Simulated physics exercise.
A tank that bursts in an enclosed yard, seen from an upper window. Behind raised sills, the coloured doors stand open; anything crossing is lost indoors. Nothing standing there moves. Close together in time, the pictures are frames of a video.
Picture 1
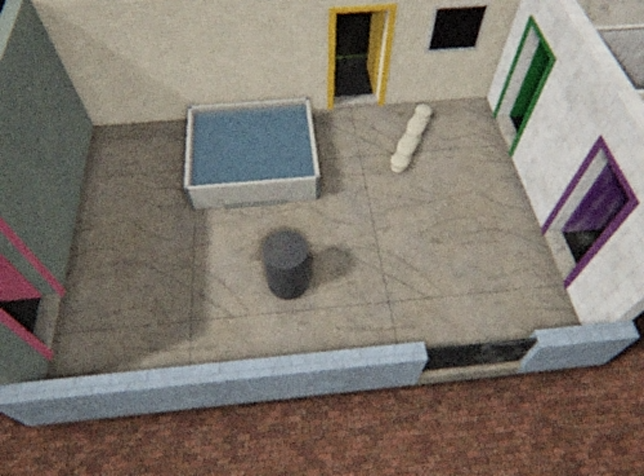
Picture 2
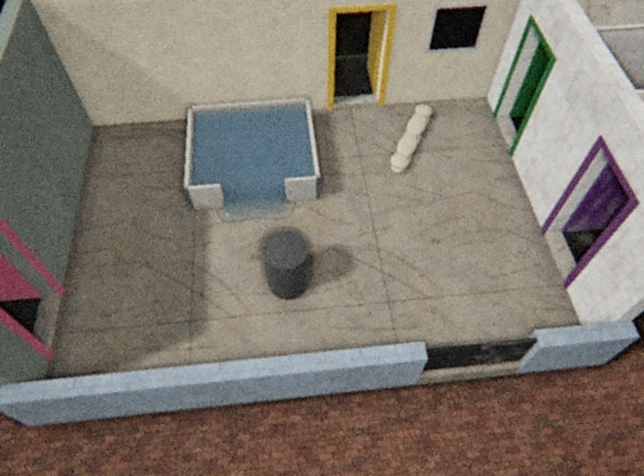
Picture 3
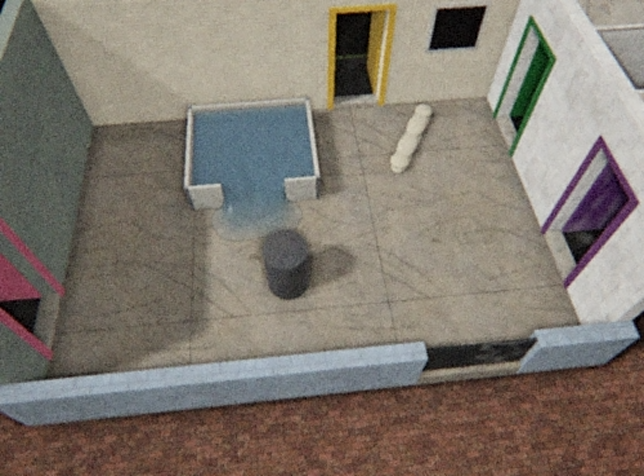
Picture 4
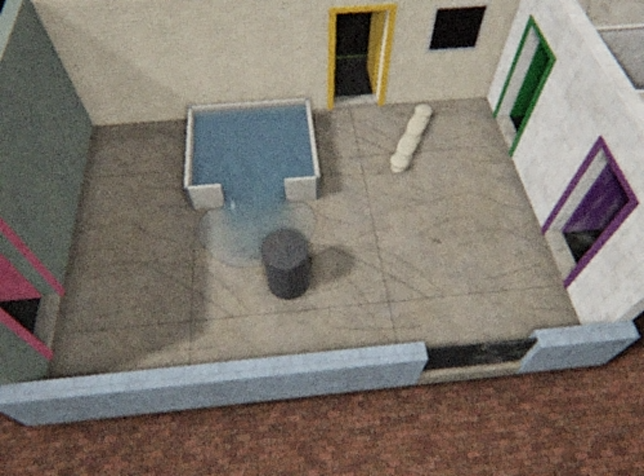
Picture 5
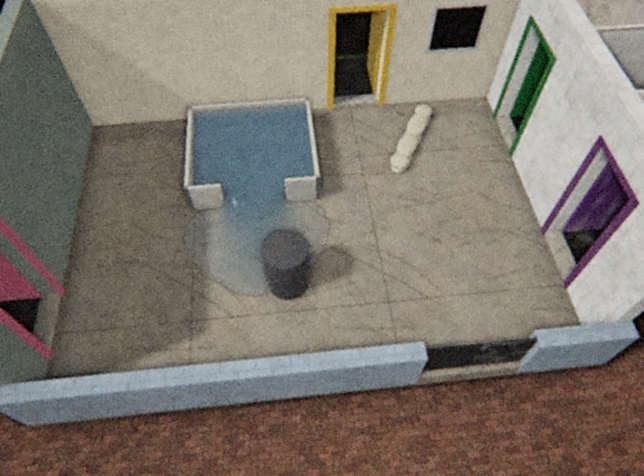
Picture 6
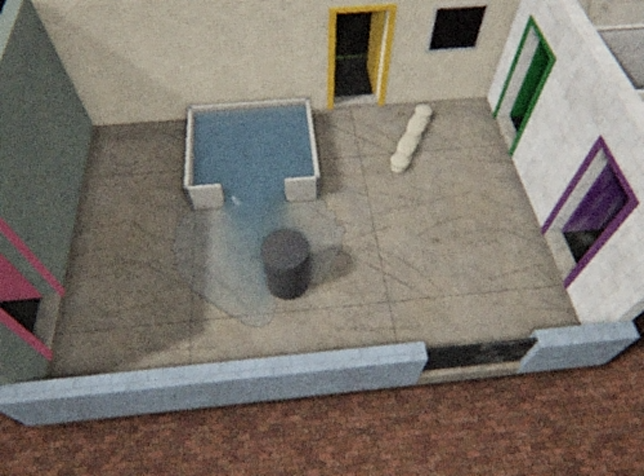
We see a whole, still tank of blue water in a walled yard with coloured doorways; then a gap opens in its near side, and water pours out, spreading across the floor toward the viewer and around a dark cylinder.
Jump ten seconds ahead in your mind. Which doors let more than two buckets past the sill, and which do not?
My prediction: The pink door will pass two buckets at most; the yellow door will pass two buckets at most; the green door will pass two buckets at most; the purple door will pass two buckets at most.
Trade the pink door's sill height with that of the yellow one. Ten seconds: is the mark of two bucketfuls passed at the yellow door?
So the yellow door does not reach it.
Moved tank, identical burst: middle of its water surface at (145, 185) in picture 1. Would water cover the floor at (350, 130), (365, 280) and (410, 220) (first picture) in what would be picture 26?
Well, in the order you listed them, they'd be unreached, reached by the flood and unreached.
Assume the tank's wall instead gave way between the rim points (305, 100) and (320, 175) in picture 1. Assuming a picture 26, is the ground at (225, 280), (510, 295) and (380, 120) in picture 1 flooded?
In the order you gave them, I get still bare, drenched, drenched.
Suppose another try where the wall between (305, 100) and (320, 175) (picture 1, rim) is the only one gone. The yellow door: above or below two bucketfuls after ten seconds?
Yellow door: Over the line.
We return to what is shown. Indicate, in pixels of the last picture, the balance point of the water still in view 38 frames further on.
The balance point is around (270, 249).
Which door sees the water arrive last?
My answer: The door marked yellow.
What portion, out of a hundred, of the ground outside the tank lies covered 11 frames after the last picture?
The answer is around 35 per cent.
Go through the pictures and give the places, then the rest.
In the first picture, the tank at (251, 144) is whole and still.
In the second picture, the front is at (223, 215), out from the gap at (255, 195).
In the third picture, water pours out at (255, 197) and has run to (227, 235).
In the fourth picture, the front is at (238, 262), out from the gap at (255, 197).
In the fifth picture, water pours out at (255, 196) and has run to (250, 291).
In the sixth picture, water pours out at (255, 196) and has run to (251, 319).
A moment on, water covers 20 % of the floor; the pink door not reached, the yellow door not reached, the green door not reached, the purple door not reached.
Next, water covers 35 % of the floor; the pink door not reached, the yellow door not reached, the green door not reached, the purple door not reached.
Then, water covers 50 % of the floor; the pink door wet at the sill, nothing in, the yellow door not reached, the green door not reached, the purple door wet at the sill, nothing in.
Later, water covers 70 % of the floor; the pink door under two buckets in, the yellow door not reached, the green door not reached, the purple door wet at the sill, nothing in.
In the end, water covers 90 % of the floor; the pink door under two buckets in, the yellow door wet at the sill, nothing in, the green door wet at the sill, nothing in, the purple door wet at the sill, nothing in.
